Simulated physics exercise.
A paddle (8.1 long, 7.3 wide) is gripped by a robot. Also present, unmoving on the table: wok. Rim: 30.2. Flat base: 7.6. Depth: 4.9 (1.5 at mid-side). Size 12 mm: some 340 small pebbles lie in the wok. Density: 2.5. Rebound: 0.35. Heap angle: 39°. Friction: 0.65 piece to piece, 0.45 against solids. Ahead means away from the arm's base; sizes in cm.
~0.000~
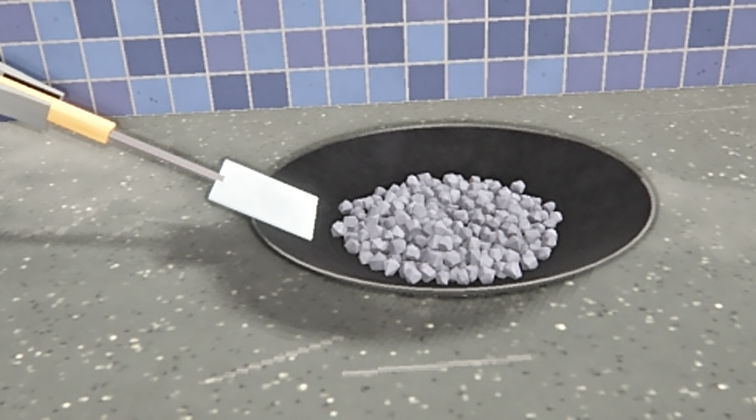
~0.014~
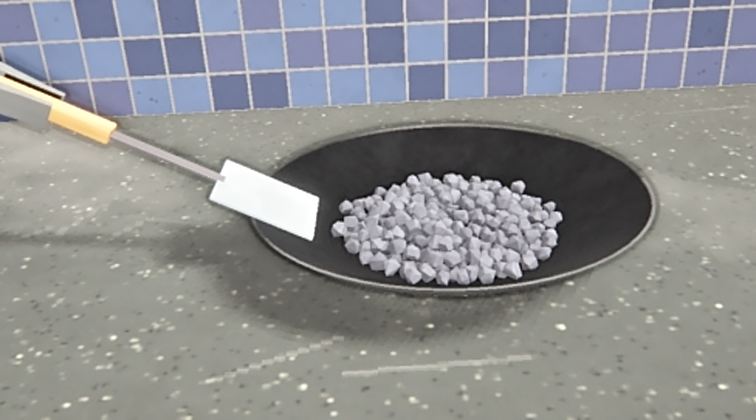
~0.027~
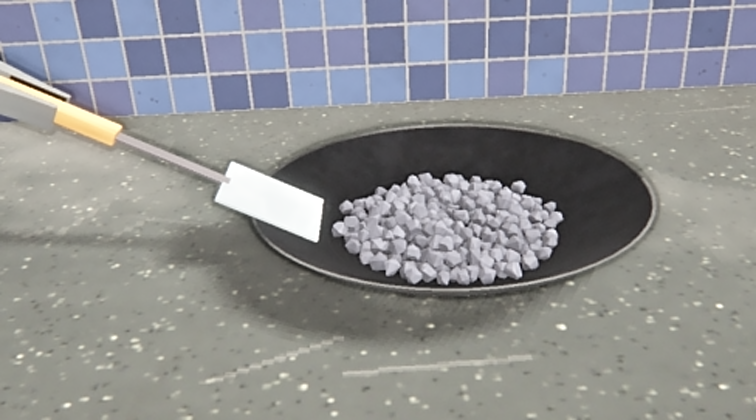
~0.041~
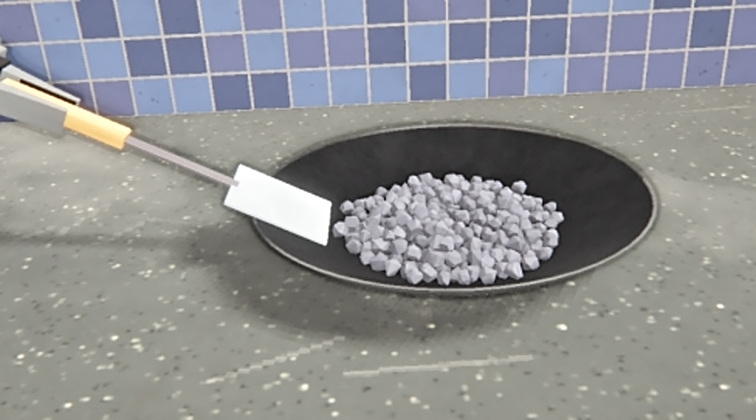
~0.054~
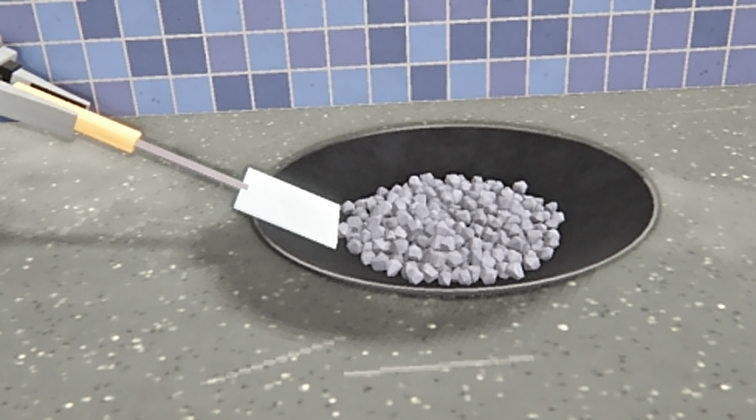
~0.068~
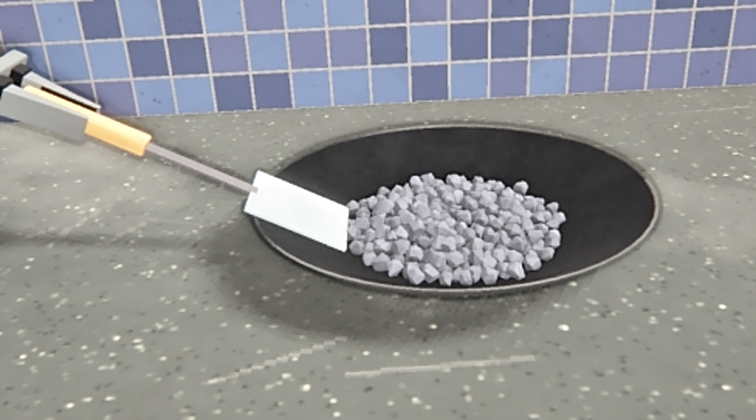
The video shows a robot gripper holding a spatula-like paddle at the left of a dark wok of small gray pebbles; the paddle stays still briefly, then slides slightly right, meeting the pile's left edge and nudging it slightly.
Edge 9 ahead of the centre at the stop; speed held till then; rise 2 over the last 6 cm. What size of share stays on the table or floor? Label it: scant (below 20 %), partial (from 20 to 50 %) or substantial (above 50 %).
Scant (below 20 %).
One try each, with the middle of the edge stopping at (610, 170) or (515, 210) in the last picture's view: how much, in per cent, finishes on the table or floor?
Try 1: Approx. 40 %; try 2: Approx. 0 %.
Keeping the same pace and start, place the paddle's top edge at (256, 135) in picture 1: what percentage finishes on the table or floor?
Spill: Approx. 20 per cent.
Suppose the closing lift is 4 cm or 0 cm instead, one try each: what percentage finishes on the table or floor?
I'd say close to 10 percent for the first and close to 15 percent for the second.
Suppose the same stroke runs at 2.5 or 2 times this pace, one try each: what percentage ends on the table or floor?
About 35 and 30 per cent.
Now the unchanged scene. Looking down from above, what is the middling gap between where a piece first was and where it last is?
Level distance of roughly 8 cm.
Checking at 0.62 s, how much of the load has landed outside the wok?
I'd put it at around 10 per cent.
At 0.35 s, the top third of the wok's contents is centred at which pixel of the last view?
Centre: Approx. (586, 188) in the last view.
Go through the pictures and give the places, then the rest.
In the first frame, paddle top edge at (218, 178), sloping 28°; upper third of the load around (445, 216), from x 340 to 555, top at y 180; 338 in the wok.
In the second frame, paddle top edge at (219, 179), sloping 28°; upper third of the load around (446, 216), from x 340 to 555, top at y 180.
In the third frame, paddle top edge at (224, 180), sloping 28°; upper third of the load around (446, 216), from x 340 to 555, top at y 180.
In the fourth frame, paddle top edge at (232, 183), sloping 28°; upper third of the load around (447, 216), from x 340 to 555, top at y 180.
In the fifth frame, paddle top edge at (242, 187), sloping 28°; upper third of the load around (447, 216), from x 345 to 555, top at y 180.
In the sixth frame, paddle top edge at (252, 190), sloping 28°; upper third of the load around (449, 216), from x 355 to 560, top at y 180; 338 in the wok.
After 0.21 s, sloping 28°, highest piece 5 above the table; 338 in the wok.
After 0.35 s, sloping 28°, highest piece 7 above the table; 336 in the wok, 2 on the blade or in flight.
After 0.62 s, sloping 28°, highest piece 7 above the table; 297 in the wok, 40 on the table or floor, 1 on the blade or in flight.
After 1.67 s, sloping 28°, highest piece 7 above the table; 297 in the wok, 41 on the table or floor.
At rest, 297 in the wok, 41 on the table or floor. That is 12 % on the table or floor.
